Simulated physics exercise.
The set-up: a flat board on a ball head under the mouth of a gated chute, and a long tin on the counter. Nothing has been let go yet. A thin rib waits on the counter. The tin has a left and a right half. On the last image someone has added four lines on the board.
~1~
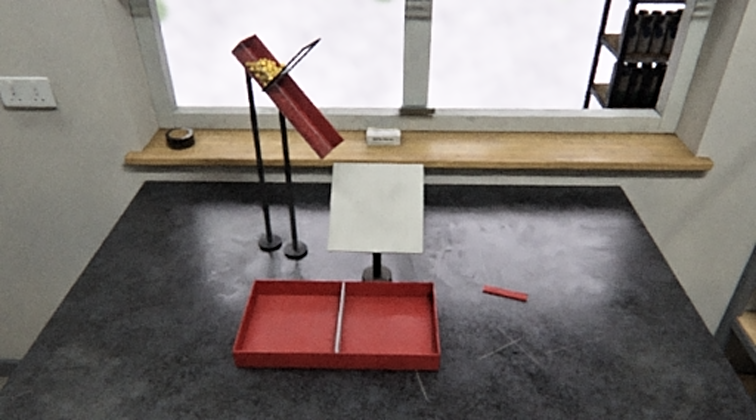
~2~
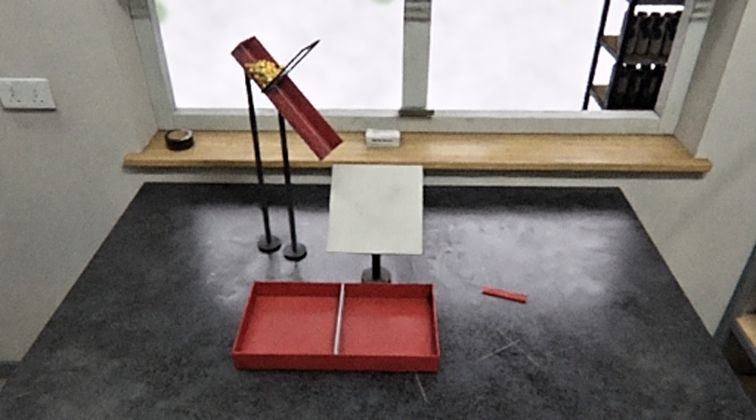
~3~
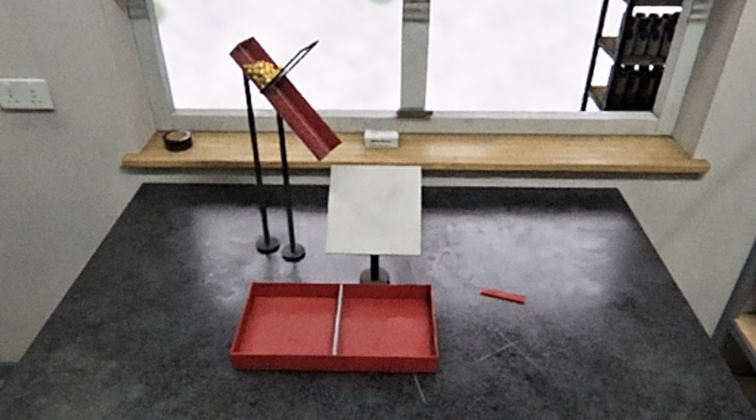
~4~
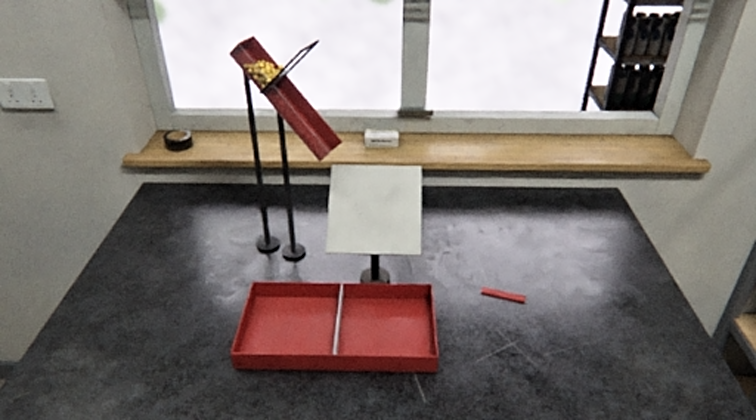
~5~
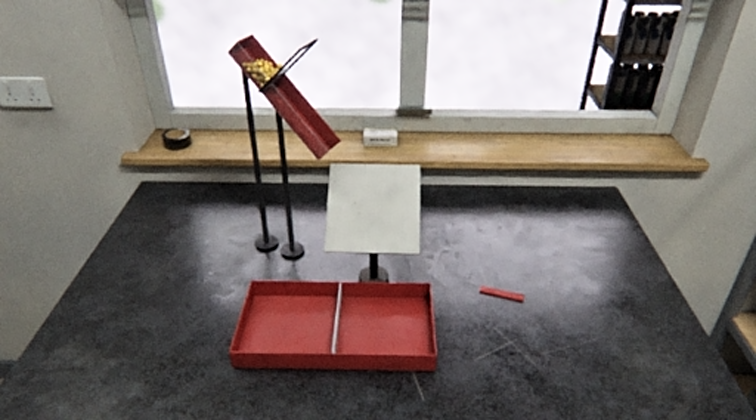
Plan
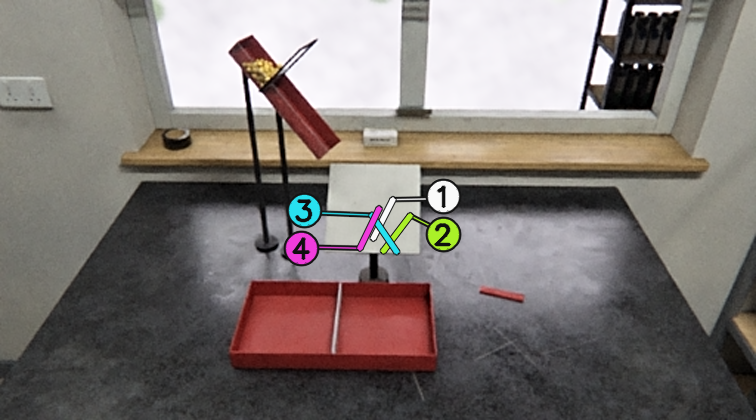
Nothing moved apart from a slight shake of the view, with small yellow puffs sitting in a sloping red chute above a tilted white board and a red tin divided in two on the dark counter.
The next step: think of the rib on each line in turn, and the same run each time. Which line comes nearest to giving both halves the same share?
Take 4.
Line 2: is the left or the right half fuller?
More lands on the right.
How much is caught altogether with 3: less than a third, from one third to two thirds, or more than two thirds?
It is more than two thirds.
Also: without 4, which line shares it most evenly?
It is 1.
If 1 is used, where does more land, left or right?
More lands on the right.
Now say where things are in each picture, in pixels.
Load behind the gate (265, 69), puffed corn balls; lip of the chute (328, 154), sloping fairly steeply, in the first picture.
Middle of the board (376, 208), tilted fairly steeply; middle of its low edge (374, 253); of its high edge (378, 165), in the second picture.
Front corners of the tin (231, 353) and (437, 357); front end of its middle wall (334, 355); gate still shut (281, 75), in the third picture.
Middle of the load (263, 71); lip (326, 156), in the fourth picture.
Middle of the load (262, 69); lip (325, 155), in the fifth picture.
On the marked copy, line 1 from (392, 199) to (373, 238); line 2 from (410, 215) to (383, 251); line 3 from (371, 215) to (396, 251); line 4 from (379, 208) to (359, 248).
With 1, of what is caught, roughly a quarter in the left half, the larger part in the right.
With 2, of what is caught, just a few in the left half, almost all in the right.
With 3, of what is caught, just a few in the left half, almost all in the right.
With 4, of what is caught, roughly half in the left half, roughly half in the right.
